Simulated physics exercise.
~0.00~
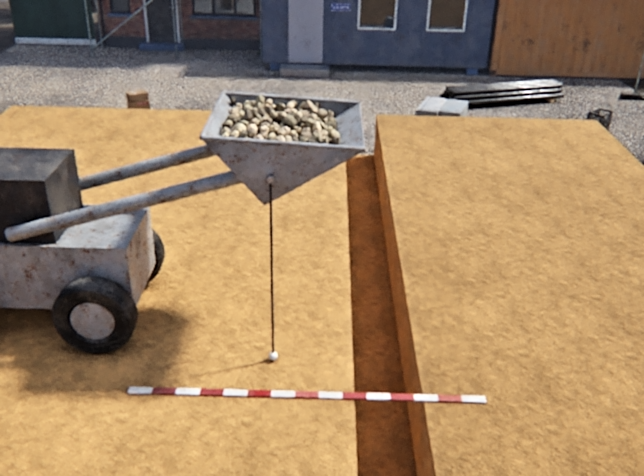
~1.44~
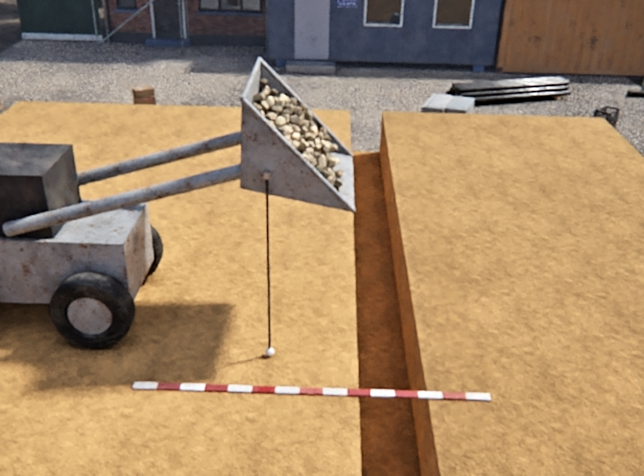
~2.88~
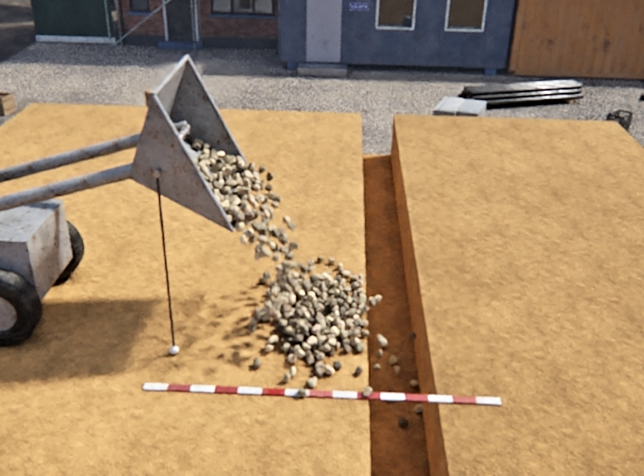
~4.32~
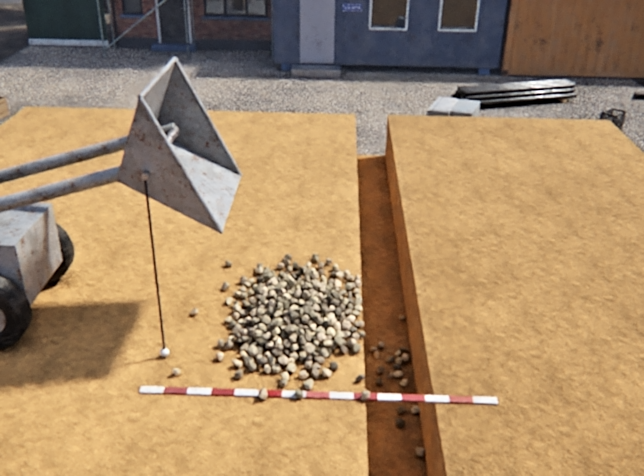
Building yard, a grey loader tipping its bucket and backing left, pouring stones into a heap beside a trench, a few falling in.
